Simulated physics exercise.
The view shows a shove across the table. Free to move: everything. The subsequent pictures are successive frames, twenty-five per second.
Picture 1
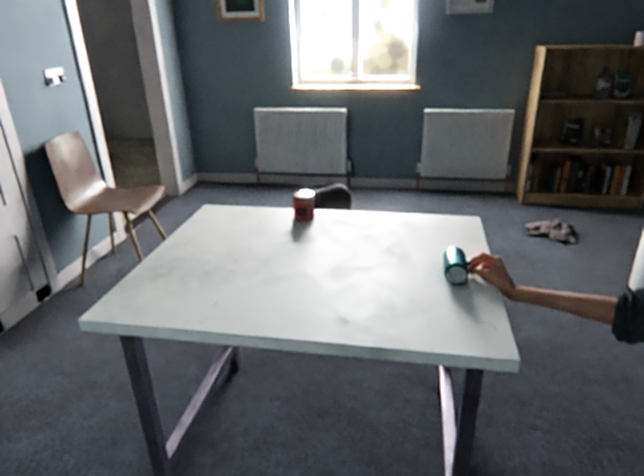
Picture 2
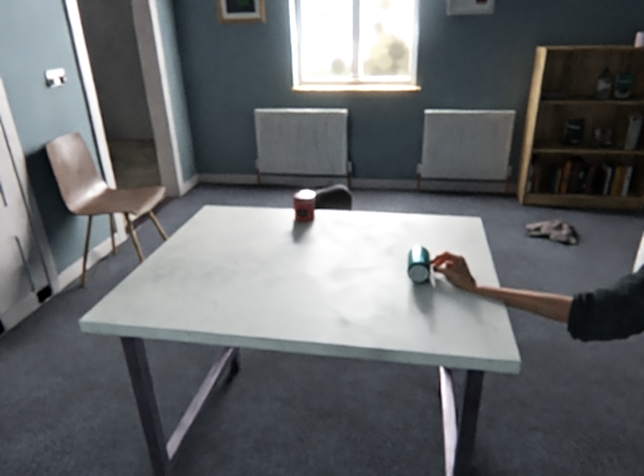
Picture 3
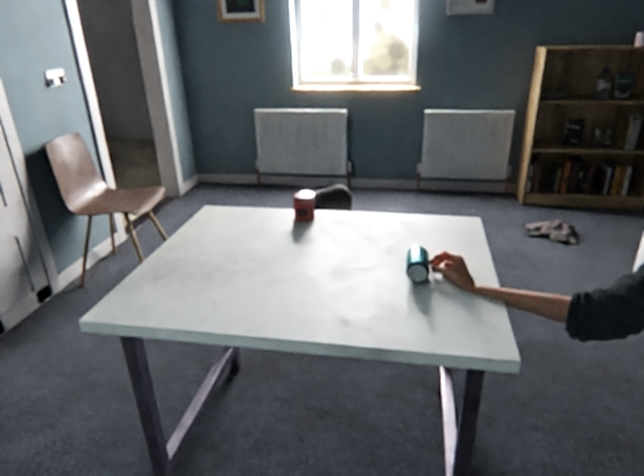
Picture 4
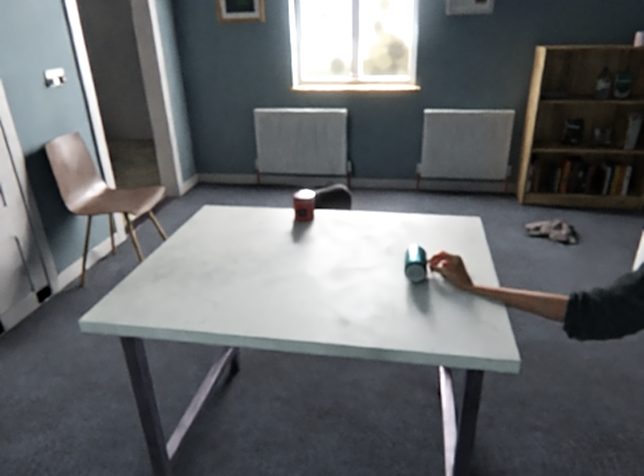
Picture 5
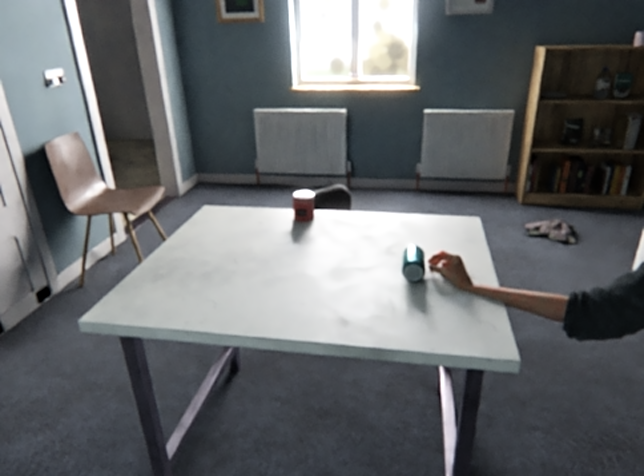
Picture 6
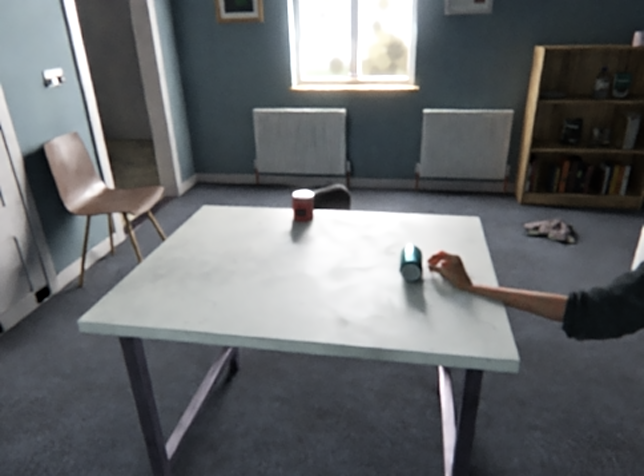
The video shows a hand at the right of a white table pushing a turquoise can a short way left, past a red can farther back, then staying nearly still as the turquoise can shifts slightly left from the fingers.
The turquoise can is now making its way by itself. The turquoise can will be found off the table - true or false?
False, it remains on the table.
Then, 0.20 s past the last view, turquoise can displaced a little near (404, 262).
Then, 0.50 s past the last view, turquoise can displaced about its own width near (395, 262).
Then, 0.90 s past the last view, turquoise can displaced about its own width near (389, 261).
Finally, moved from the start, turquoise can. Final places as the last picture's camera would see them, turquoise can near (388, 261).
